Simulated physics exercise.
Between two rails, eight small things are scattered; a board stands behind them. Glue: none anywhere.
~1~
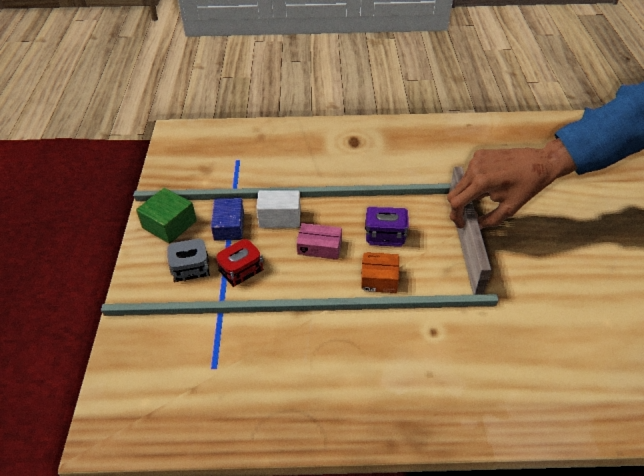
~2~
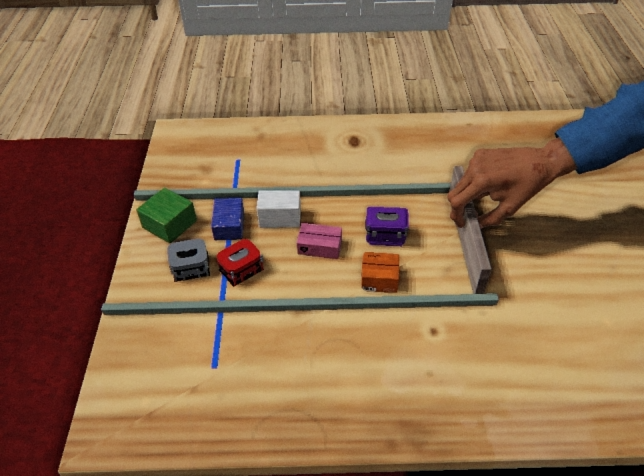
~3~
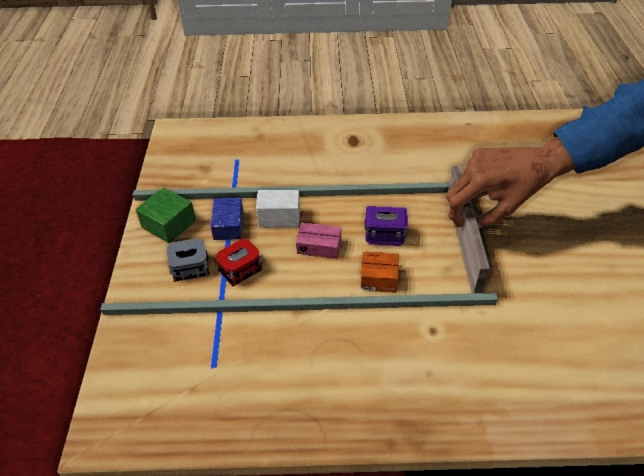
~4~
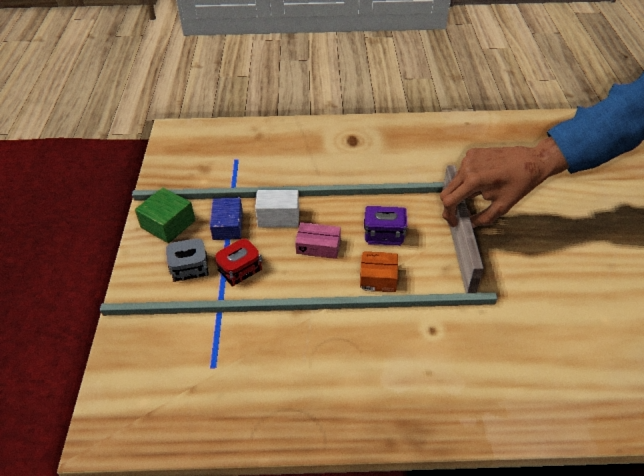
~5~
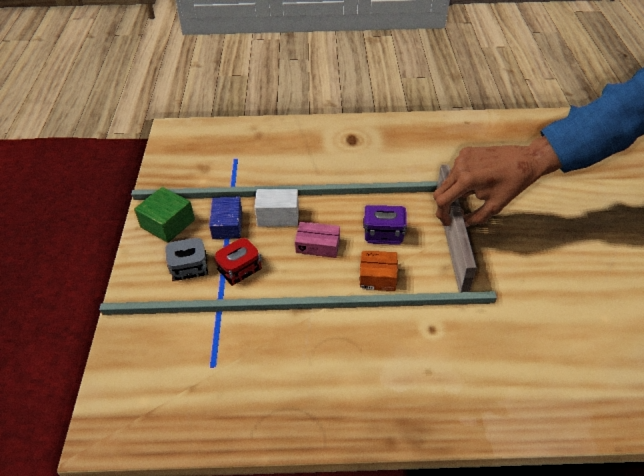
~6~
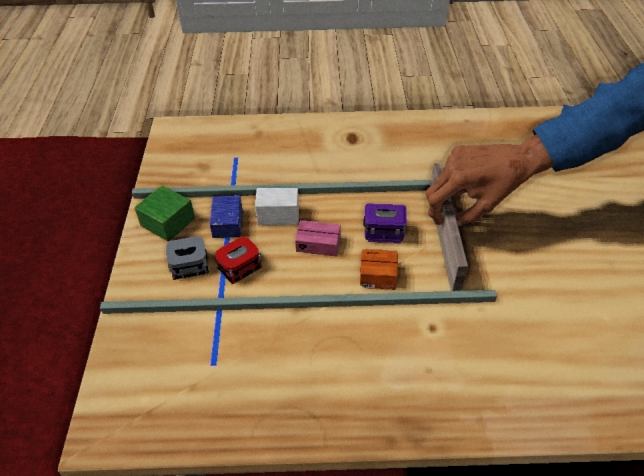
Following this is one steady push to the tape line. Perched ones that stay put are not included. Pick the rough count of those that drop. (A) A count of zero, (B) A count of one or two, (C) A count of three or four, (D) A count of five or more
A count of zero.
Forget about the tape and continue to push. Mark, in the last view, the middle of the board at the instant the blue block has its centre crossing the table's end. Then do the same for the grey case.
When the blue block crosses, the middle is near (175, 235); when the grey case crosses, near (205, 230).
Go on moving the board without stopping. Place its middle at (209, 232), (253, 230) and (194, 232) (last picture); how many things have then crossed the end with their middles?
Result per place: 1; 0; 2.
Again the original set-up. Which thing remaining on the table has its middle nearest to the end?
It's the green block.
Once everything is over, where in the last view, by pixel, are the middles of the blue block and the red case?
Blue block: (168, 222); red case: (170, 279).
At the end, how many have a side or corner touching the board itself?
Count recorded: 3.
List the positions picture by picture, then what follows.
Green block (167, 216); grey case (189, 260); blue block (228, 219); board (468, 228); tape (228, 248), in the first picture.
Grey case (189, 260); red case (240, 262), in the second picture.
Blue block (227, 219); purple case (386, 226), in the third picture.
Green block (166, 215); pink box (318, 240), in the fourth picture.
Grey case (187, 260); board (454, 226), in the fifth picture.
Green block (165, 213); grey case (188, 258); blue block (227, 217); board (447, 225); tape (226, 245), in the sixth picture.
Soon after, none off yet; green block at rest near (165, 213); grey case at rest near (188, 258); blue block at rest near (227, 217).
After that, none off yet; green block at rest near (165, 213); grey case at rest near (185, 259); blue block displaced a little near (210, 214).
In the end, the number that fall off is zero.
